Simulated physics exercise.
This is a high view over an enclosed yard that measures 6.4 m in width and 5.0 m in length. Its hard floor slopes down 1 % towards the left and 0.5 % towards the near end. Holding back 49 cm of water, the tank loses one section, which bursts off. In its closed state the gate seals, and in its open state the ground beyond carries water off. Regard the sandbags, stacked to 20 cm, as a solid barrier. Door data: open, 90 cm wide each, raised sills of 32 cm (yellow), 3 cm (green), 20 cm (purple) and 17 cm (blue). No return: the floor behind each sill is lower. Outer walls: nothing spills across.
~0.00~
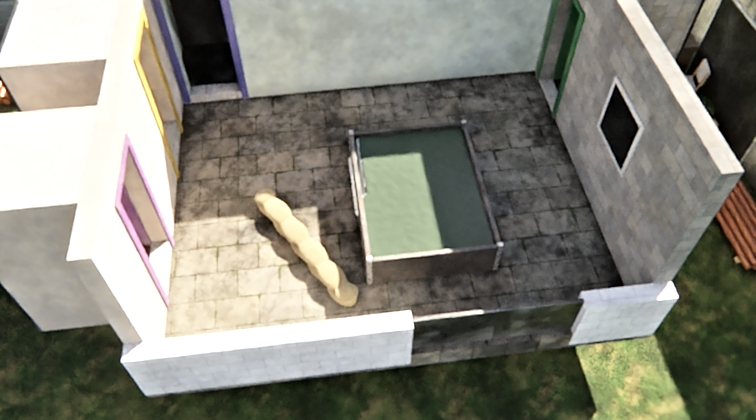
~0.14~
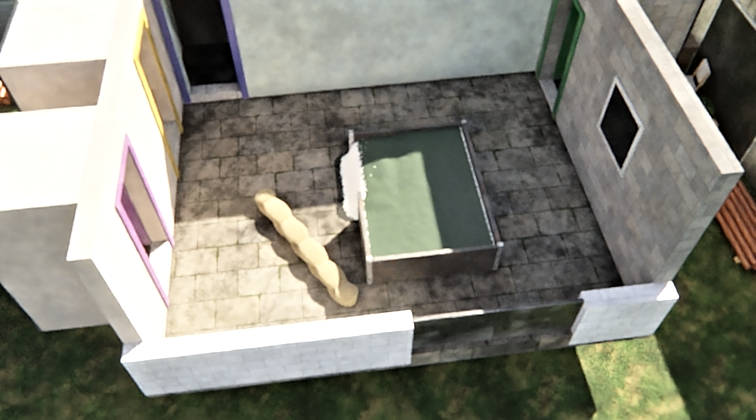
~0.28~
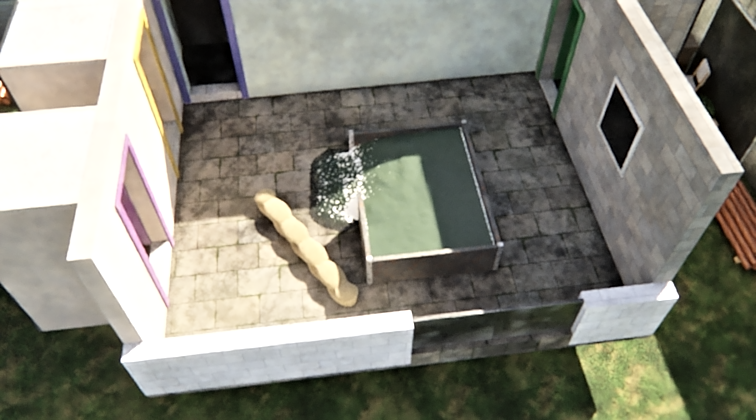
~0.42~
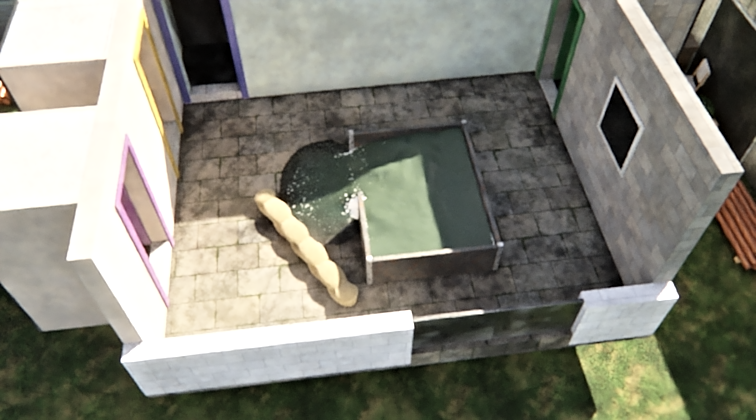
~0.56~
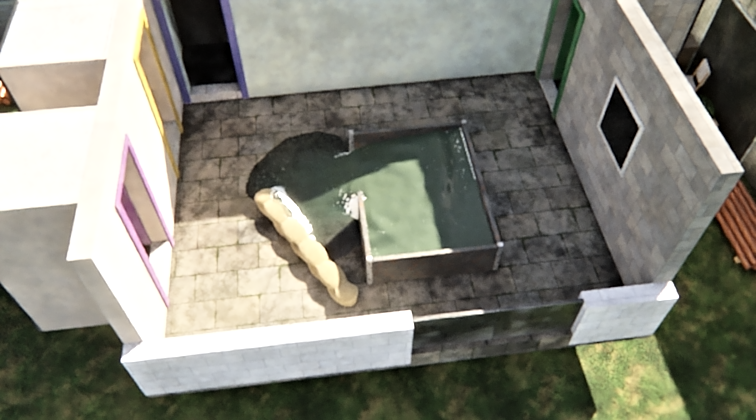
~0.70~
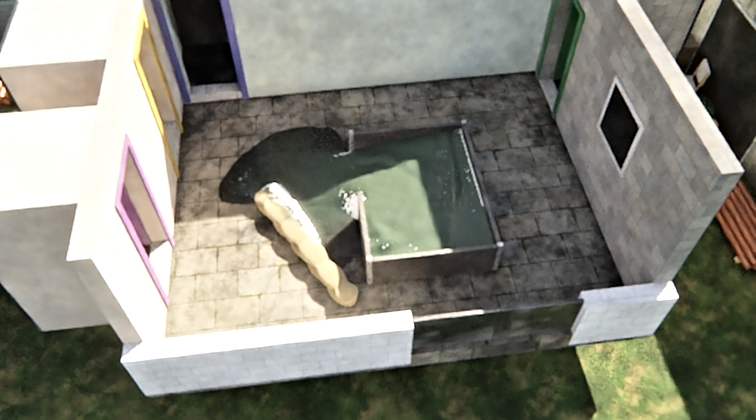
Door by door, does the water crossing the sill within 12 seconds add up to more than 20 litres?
Door by door: The yellow door: No; the green door: Yes; the purple door: No; the blue door: Yes.
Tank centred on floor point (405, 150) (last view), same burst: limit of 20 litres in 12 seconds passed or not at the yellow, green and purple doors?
Then: Yellow below, green below, purple below.
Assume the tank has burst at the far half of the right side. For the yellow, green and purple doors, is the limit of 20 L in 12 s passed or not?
Then yellow does not exceed it, green exceeds it, purple does not exceed it.
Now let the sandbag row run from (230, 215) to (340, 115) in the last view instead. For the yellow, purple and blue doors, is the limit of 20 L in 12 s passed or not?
With that change: Yellow stays within, purple stays within, blue stays within.
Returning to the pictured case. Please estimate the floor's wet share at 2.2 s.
Some 35 per cent of the floor is wet.
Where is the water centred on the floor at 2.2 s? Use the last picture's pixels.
It lies at roughly (345, 192) in pixels.
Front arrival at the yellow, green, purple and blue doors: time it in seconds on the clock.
Yellow = 1.2 s, green = 6.0 s, purple = 2.0 s, blue = 1.8 s.
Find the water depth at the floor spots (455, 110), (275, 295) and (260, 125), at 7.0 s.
First 4 cm, then 9 cm, then 12 cm.
After 1.4 s water covers 25 % of the floor and is deepest (34 cm) near (280, 204); yellow door 16 cm at the sill, 0 L in, green door not reached, purple door not reached, blue door not reached.
After 2.2 s water covers 35 % of the floor and is deepest (42 cm) near (183, 110); yellow door 26 cm at the sill, 0 L in, green door not reached, purple door 2 cm at the sill, 0 L in, blue door 27 cm at the sill, 2 L in.
After 3.5 s water covers 40 % of the floor and is deepest (24 cm) near (293, 212); yellow door 23 cm at the sill, 0 L in, green door not reached, purple door 6 cm at the sill, 0 L in, blue door 23 cm at the sill, 59 L in.
After 7.0 s water covers 80 % of the floor and is deepest (15 cm) near (181, 140); yellow door 14 cm at the sill, 0 L in, green door 7 cm at the sill, 1 L in, purple door 6 cm at the sill, 0 L in, blue door 14 cm at the sill, 76 L in.
After 12.0 s water covers 95 % of the floor and is deepest (12 cm) near (164, 355); yellow door 10 cm at the sill, 0 L in, green door 4 cm at the sill, 44 L in, purple door 11 cm at the sill, 0 L in, blue door 8 cm at the sill, 76 L in.
